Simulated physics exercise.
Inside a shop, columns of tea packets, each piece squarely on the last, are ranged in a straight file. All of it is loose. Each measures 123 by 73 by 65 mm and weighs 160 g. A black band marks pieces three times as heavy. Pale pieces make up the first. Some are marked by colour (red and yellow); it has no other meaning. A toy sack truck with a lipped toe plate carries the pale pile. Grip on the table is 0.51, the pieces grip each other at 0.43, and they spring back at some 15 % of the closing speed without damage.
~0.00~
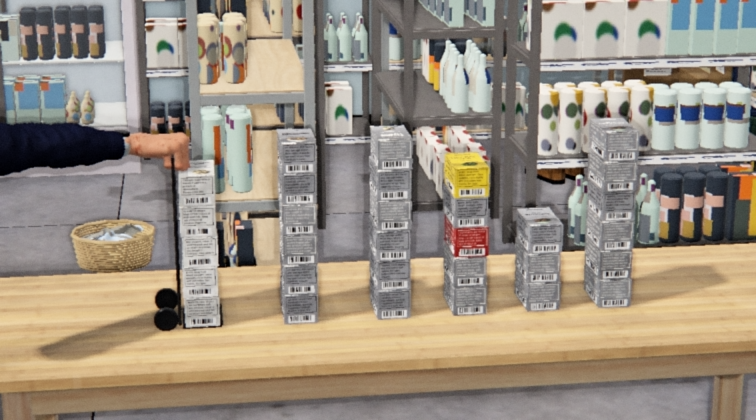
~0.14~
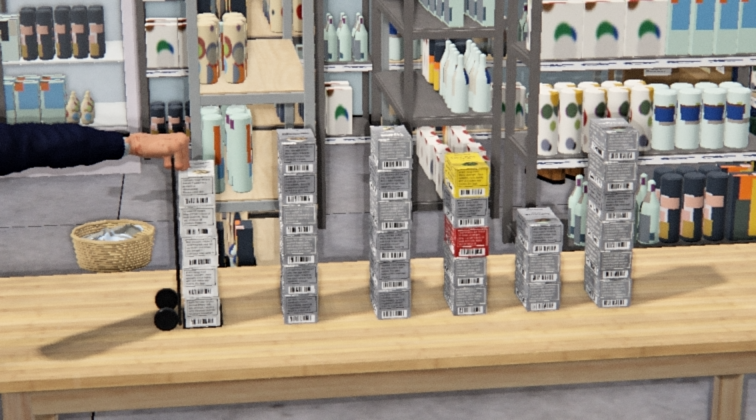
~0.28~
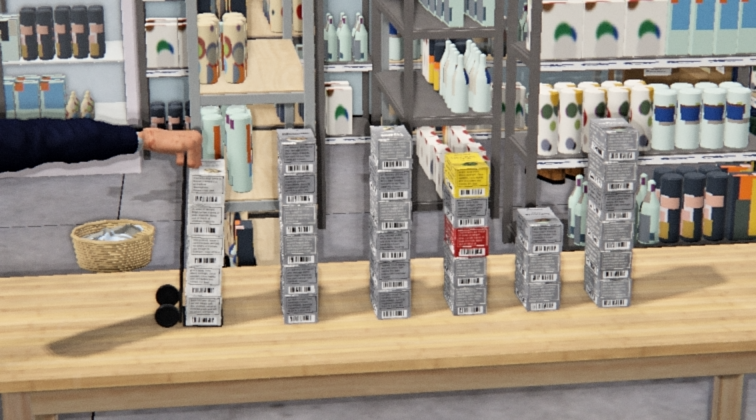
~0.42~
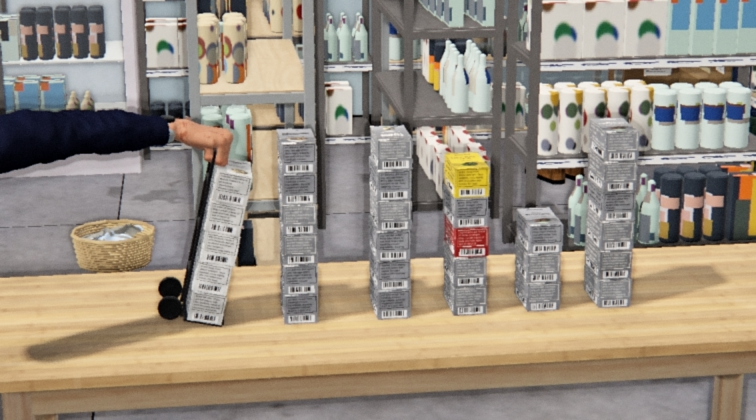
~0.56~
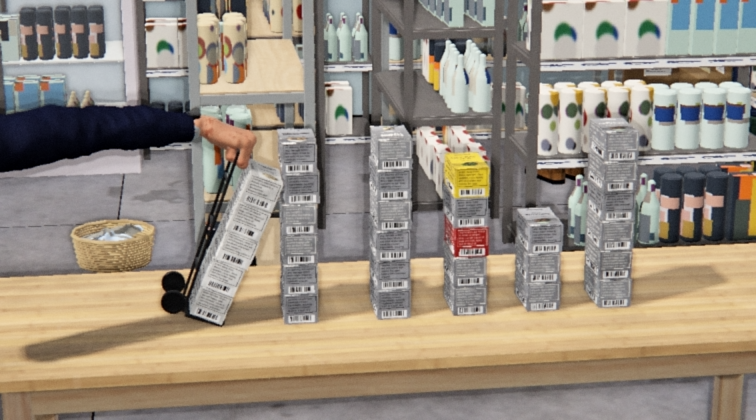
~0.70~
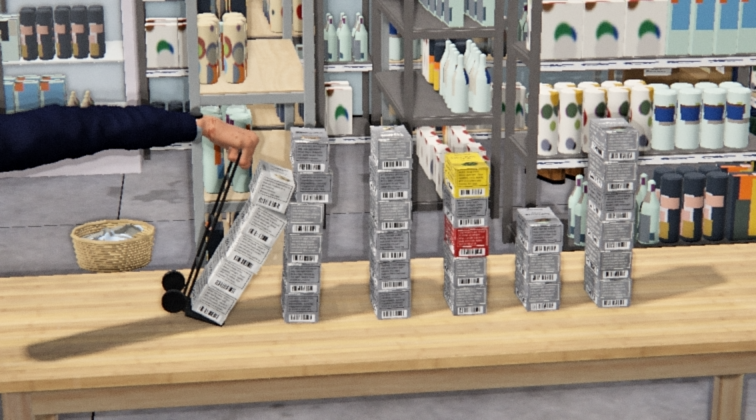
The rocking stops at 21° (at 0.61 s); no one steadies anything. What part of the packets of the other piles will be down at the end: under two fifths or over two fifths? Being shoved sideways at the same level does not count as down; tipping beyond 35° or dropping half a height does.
More than two fifths of them.
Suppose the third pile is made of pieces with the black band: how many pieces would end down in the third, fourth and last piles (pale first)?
Then third 6, fourth 5, last 6.
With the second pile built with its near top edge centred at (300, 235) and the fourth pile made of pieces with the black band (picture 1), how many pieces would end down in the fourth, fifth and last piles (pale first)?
Then fourth 0, fifth 0, last 0.
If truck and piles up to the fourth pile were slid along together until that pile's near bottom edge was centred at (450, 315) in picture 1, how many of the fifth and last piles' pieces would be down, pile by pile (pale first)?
Then fifth 2, last 5.
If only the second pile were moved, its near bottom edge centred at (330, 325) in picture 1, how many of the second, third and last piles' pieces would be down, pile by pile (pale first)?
Then second 5, third 5, last 6.
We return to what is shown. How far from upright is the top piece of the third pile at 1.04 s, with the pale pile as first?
Roughly 0° from upright.
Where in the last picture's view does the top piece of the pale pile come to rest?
Near (354, 245).
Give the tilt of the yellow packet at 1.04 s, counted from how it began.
Some 0°.
After 1.04 s, 5 of the pale pile down; none of the 26 other packets down, 9 disturbed.
After 1.38 s, 5 of the pale pile down; 7 of the 26 other packets down; yellow packet 20° from how it stood; red packet 20° from how it stood.
After 1.82 s, 5 of the pale pile down; 17 of the 26 other packets down; yellow packet 63° from how it stood, 7 cm lower; red packet 22° from how it stood, 49 mm lower.
After 2.42 s, 5 of the pale pile down; 26 of the 26 other packets down; yellow packet on its side; red packet 36° from how it stood, 55 mm lower.
In the end (3.1 s), 5 of the pale pile down; 26 of the 26 other packets down; yellow packet on its side; red packet 39° from how it stood, 59 mm lower. That is 100 per cent. From the last view, middles, yellow packet near (675, 250), red packet near (571, 255).
